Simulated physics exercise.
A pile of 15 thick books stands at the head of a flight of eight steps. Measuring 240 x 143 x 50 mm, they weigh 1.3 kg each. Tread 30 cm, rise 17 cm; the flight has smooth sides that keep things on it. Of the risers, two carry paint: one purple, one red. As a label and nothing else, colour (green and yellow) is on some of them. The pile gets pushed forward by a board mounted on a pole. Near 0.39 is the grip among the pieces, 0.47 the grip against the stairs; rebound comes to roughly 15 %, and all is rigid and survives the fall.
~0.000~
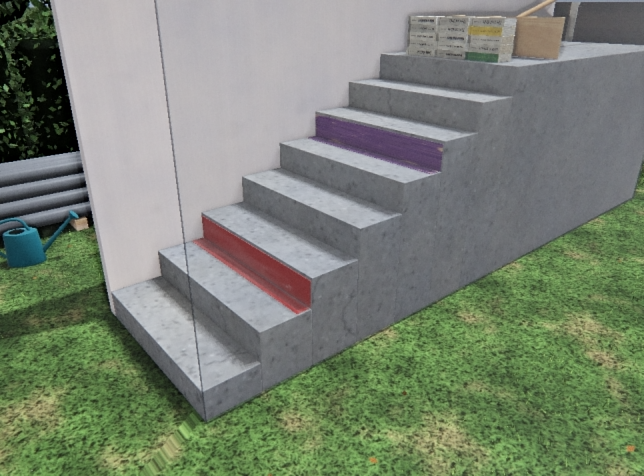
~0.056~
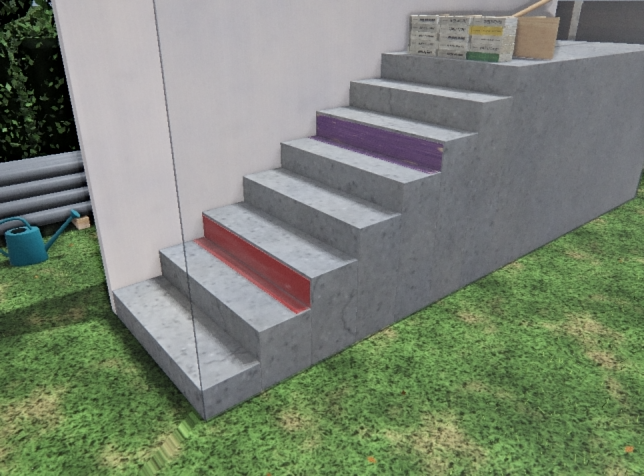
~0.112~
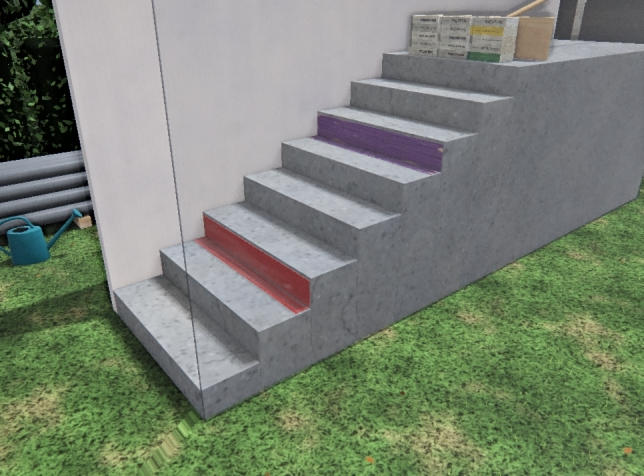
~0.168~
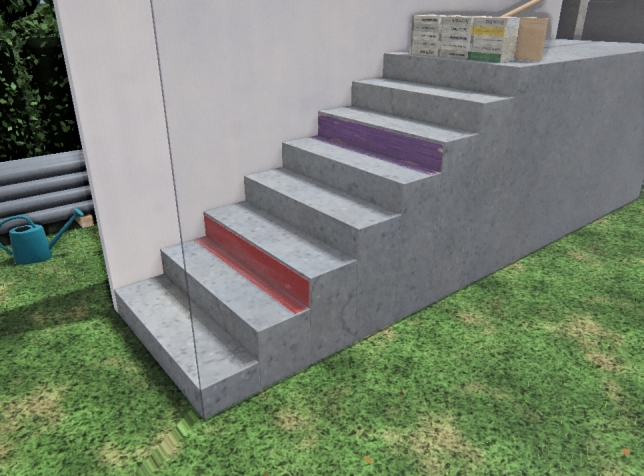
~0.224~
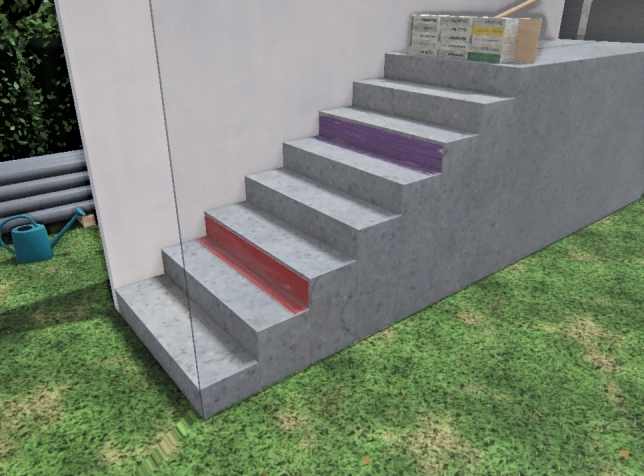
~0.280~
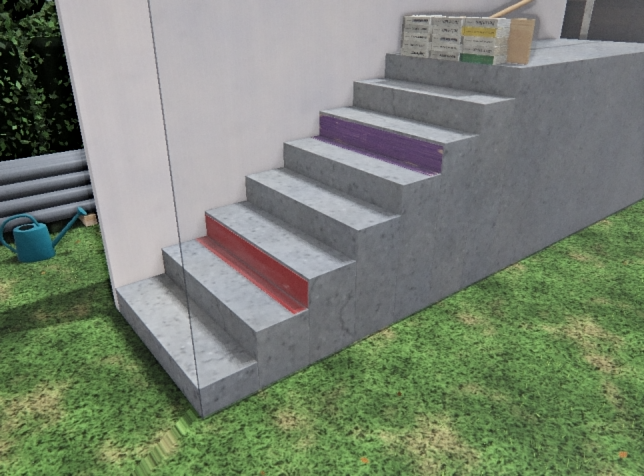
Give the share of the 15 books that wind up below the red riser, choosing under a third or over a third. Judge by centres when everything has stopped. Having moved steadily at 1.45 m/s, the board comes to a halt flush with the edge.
I would say under a third of them.
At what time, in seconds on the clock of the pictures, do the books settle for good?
Close to 2.0 seconds, I'd say.
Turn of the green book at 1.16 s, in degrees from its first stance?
I'd estimate close to 180°.
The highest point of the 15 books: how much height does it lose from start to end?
Around 37 centimetres.
Around 0.42 s, none of the 15 books below the red riser, 15 disturbed; green book tipped 17°, 43 mm lower; yellow book tipped 13°, 41 mm lower.
Around 0.70 s, none of the 15 books below the red riser, 15 disturbed; green book on its side; yellow book on its side.
Around 1.16 s, none of the 15 books below the red riser, 15 disturbed; green book upside down; yellow book on its side.
Finally (2.2 s), 1 of the 15 books below the red riser; green book upside down; yellow book tipped 28°, 97 cm lower. That is 7 per cent. Seen by the last camera, middles, green book near (426, 126), yellow book near (325, 245).
